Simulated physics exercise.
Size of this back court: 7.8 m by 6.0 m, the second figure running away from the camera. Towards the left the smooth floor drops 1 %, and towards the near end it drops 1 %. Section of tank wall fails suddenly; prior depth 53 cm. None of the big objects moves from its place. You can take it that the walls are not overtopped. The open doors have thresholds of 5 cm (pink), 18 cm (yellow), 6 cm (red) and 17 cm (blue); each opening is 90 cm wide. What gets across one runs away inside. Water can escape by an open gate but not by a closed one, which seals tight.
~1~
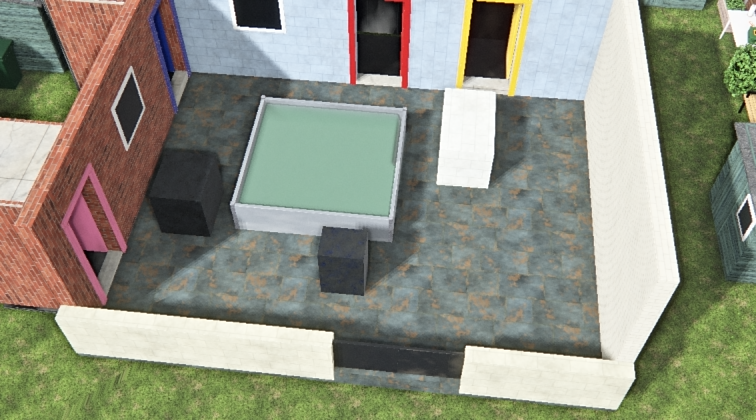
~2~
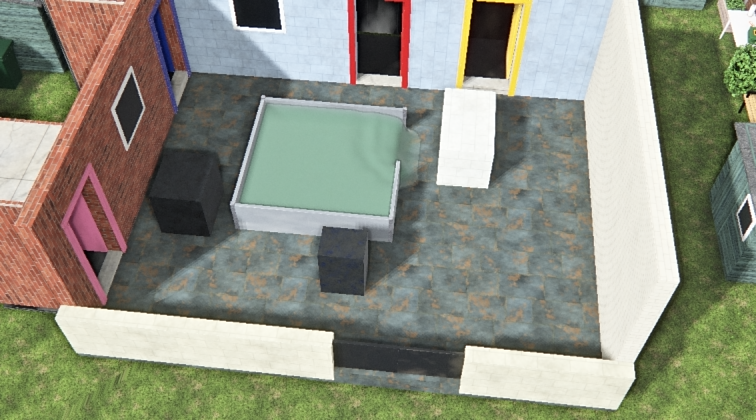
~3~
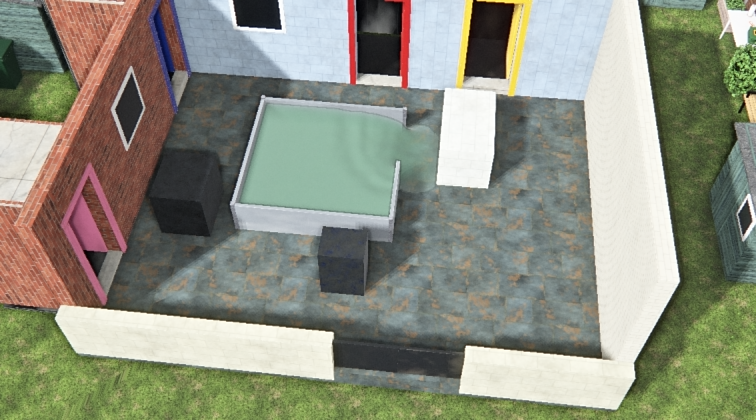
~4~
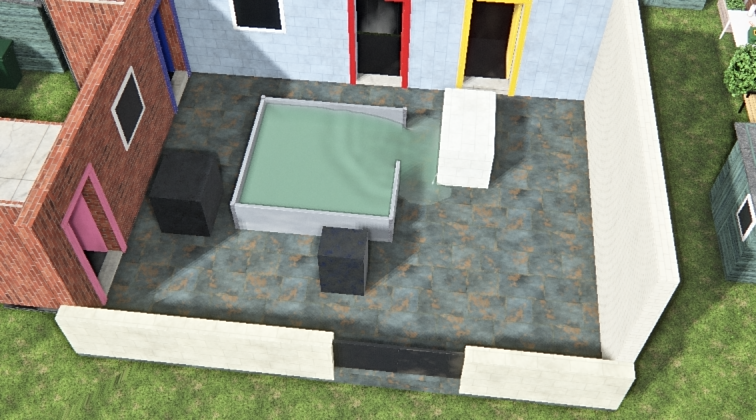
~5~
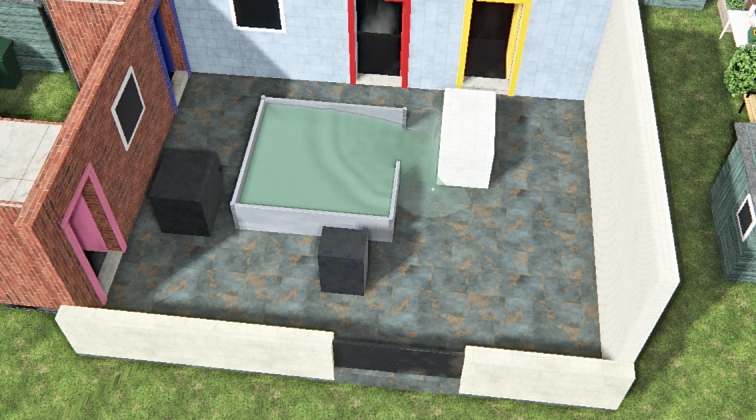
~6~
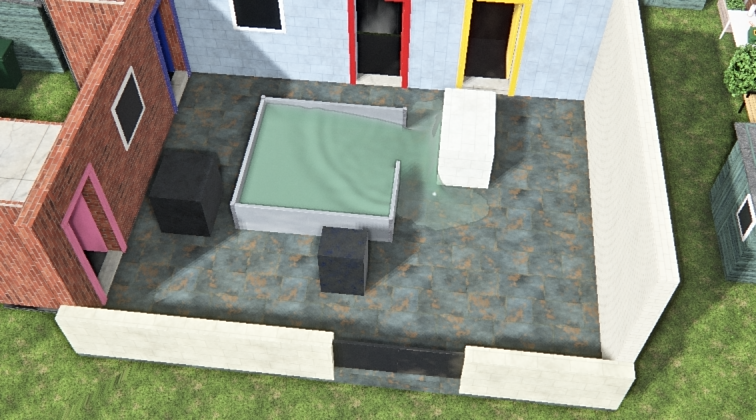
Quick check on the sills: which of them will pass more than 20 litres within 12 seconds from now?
Sill check: Pink door passes more; yellow door passes less or equal; red door passes more; blue door passes less or equal.
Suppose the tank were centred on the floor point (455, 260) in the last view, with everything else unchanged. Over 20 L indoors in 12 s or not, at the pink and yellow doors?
Pink door exceeded, yellow door held.
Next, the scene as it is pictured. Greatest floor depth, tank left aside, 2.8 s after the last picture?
Max depth: About 28 centimetres.
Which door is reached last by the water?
Pink.
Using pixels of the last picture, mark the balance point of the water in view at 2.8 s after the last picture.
Roughly (369, 183).
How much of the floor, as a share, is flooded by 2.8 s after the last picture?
Near 60 per cent is wet.
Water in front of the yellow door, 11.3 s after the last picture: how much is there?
Around 3.5 cm deep.
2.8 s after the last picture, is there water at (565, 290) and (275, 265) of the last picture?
I'd call them drenched and then spared.
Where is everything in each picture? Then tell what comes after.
Still water, 53 cm deep, in the tank at (323, 158), in the first picture.
The front is at (413, 132), 0.7 m from the gap at (399, 152); 0.3 m2 of floor is under water; 53 cm left at the back of the tank, in the second picture.
The front is at (426, 129), 0.9 m from the gap at (399, 153); 0.9 m2 of floor is under water; 53 cm left at the back of the tank, in the third picture.
The front is at (444, 195), 1.2 m from the gap at (399, 153); 1.2 m2 of floor is under water; 53 cm left at the back of the tank, in the fourth picture.
The front is at (464, 202), 1.5 m from the gap at (399, 153); 1.5 m2 of floor is under water; 53 cm left at the back of the tank, in the fifth picture.
Water pours out at (399, 153) and has run 1.8 m, to (481, 209); typically 10 cm deep outside, 53 cm at the tank's back, in the sixth picture.
Then, 0.7 s after the last picture water covers 15 % of the floor and is deepest (42 cm) near (427, 150); pink door not reached, yellow door 8 cm at the sill, 0 L in, red door 7 cm at the sill, 0 L in, blue door not reached.
Then, 1.5 s after the last picture water covers 30 % of the floor and is deepest (42 cm) near (426, 165); pink door not reached, yellow door 14 cm at the sill, 0 L in, red door 12 cm at the sill, 10 L in, blue door not reached.
Then, 2.8 s after the last picture water covers 60 % of the floor and is deepest (28 cm) near (426, 165); pink door not reached, yellow door 11 cm at the sill, 0 L in, red door 11 cm at the sill, 37 L in, blue door 4 cm at the sill, 0 L in.
Then, 6.3 s after the last picture water covers 90 % of the floor and is deepest (18 cm) near (426, 165); pink door 8 cm at the sill, 1 L in, yellow door 6 cm at the sill, 0 L in, red door 8 cm at the sill, 65 L in, blue door 8 cm at the sill, 0 L in.
Then, 11.3 s after the last picture water covers 95 % of the floor and is deepest (15 cm) near (132, 230); pink door 12 cm at the sill, 63 L in, yellow door 4 cm at the sill, 0 L in, red door 5 cm at the sill, 72 L in, blue door 8 cm at the sill, 0 L in.
